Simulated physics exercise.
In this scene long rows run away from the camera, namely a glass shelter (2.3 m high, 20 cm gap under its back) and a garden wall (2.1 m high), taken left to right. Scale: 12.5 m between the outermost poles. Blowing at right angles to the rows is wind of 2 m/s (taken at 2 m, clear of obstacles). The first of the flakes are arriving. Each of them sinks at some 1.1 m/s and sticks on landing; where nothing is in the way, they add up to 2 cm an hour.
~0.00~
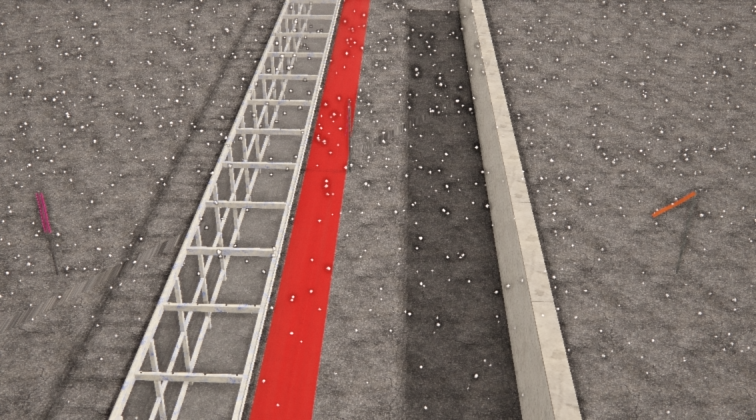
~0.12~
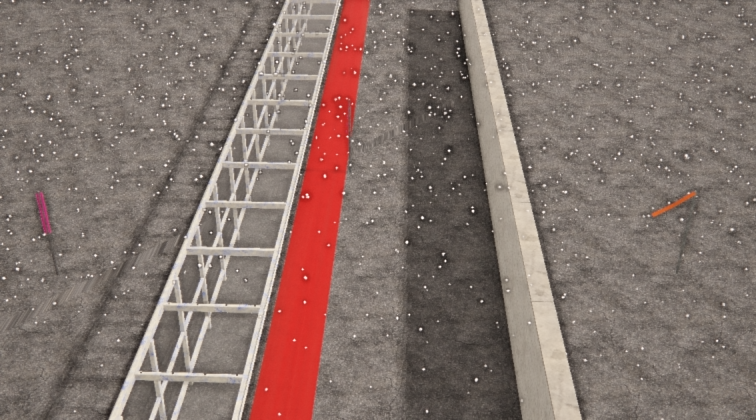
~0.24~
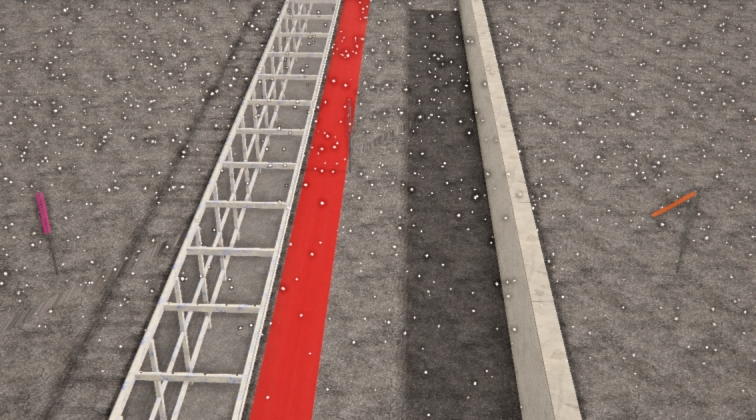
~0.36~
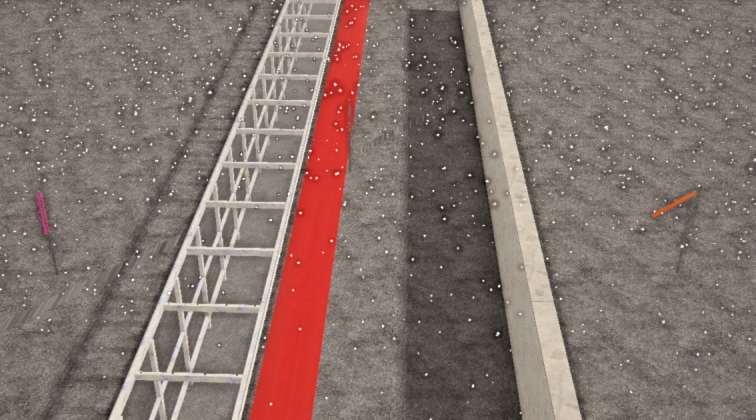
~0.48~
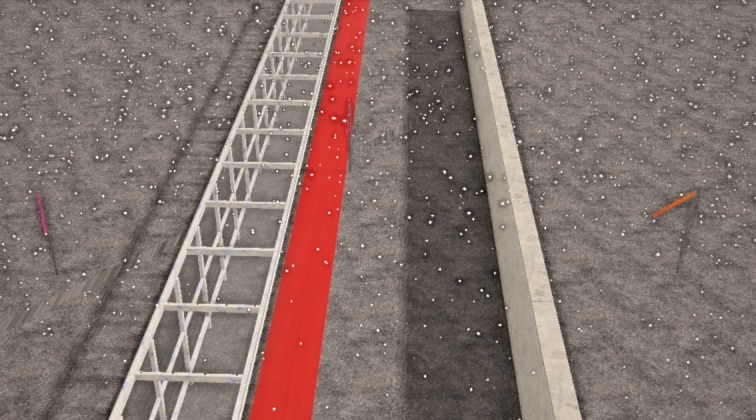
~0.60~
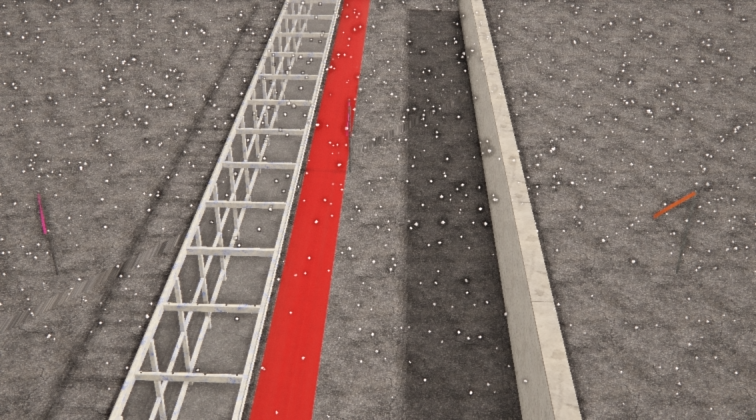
White flakes drifted over gray ground, shifting around a pale open framework and a long wall with a red strip between them, while the small pink ribbon and the leaning orange one barely moved.
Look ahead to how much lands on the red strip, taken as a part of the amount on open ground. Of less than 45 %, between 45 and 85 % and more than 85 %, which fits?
The answer is from 45 to 85 %.
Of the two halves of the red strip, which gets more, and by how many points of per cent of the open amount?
Rightward half gets more, roughly 40 points.
10 minutes on, 2 mm on the red strip, 3 mm in the open.
30 minutes on, 7 mm on the red strip, 10 mm in the open.
60 minutes on, 13 mm on the red strip, 20 mm in the open, so the red strip has 65 % of the open amount; the left half of it has 46 %, the right half 85 %.
